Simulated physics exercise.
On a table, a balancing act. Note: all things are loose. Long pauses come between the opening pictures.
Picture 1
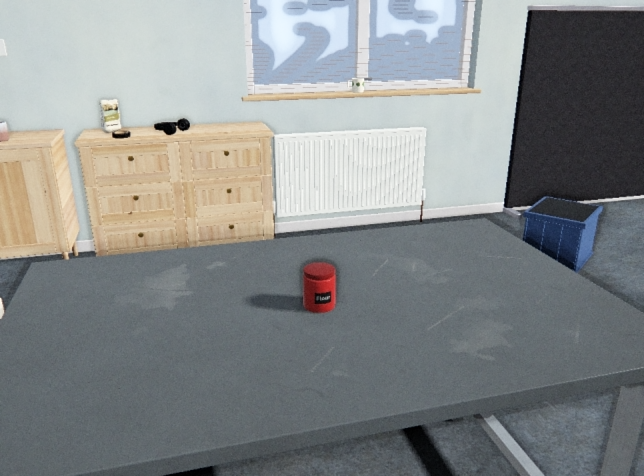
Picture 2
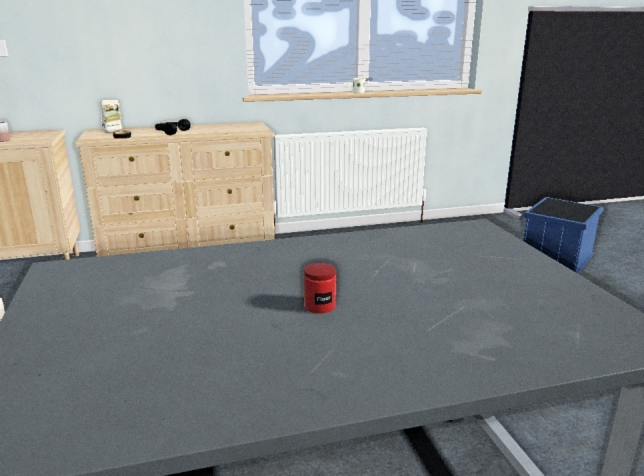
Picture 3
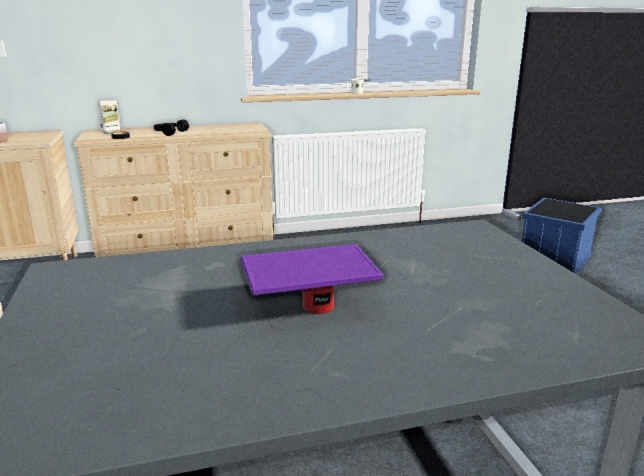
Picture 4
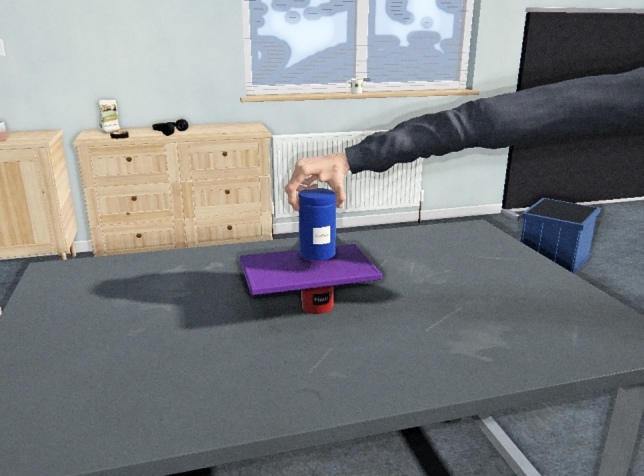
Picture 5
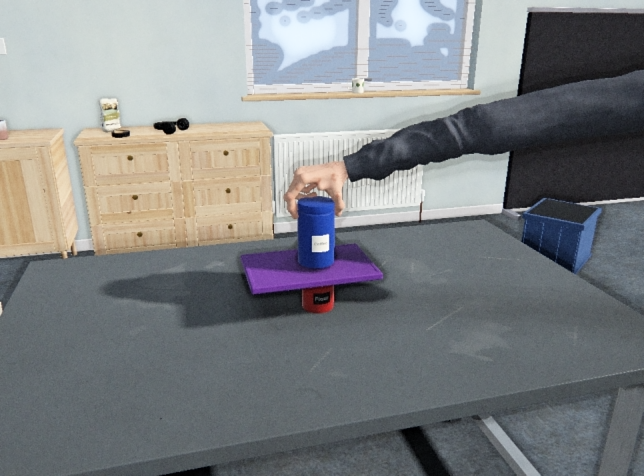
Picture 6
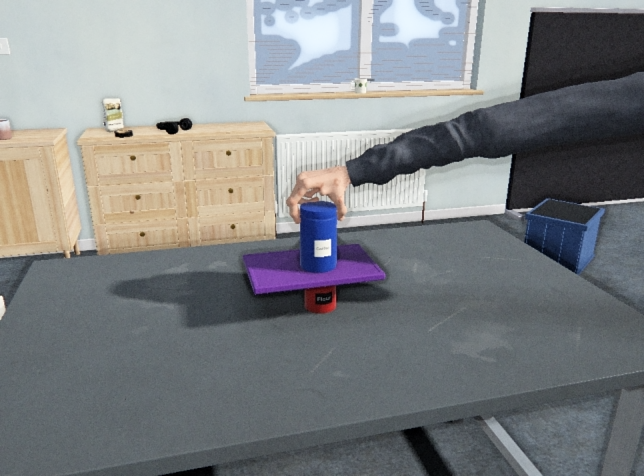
A small red jar stands on a large grey table, seen from slightly above in a room with pale walls, a window and a white radiator. Wooden drawers are behind at left, a blue bin at right; a purple board then appears lying across the jar. From the right, a dark-sleeved arm lowers a blue jar onto the board and keeps its hand there, while the view barely shifts.
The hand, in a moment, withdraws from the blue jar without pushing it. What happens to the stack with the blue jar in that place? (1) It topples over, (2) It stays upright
Answer: 2.
Then, 0.20 s on from there, no change.
Then, 0.30 s on from there, blue jar resting near (318, 237).
In the end, all 3 unmoved. At the end, from the last picture's camera, blue jar near (318, 237). The stack stays up.
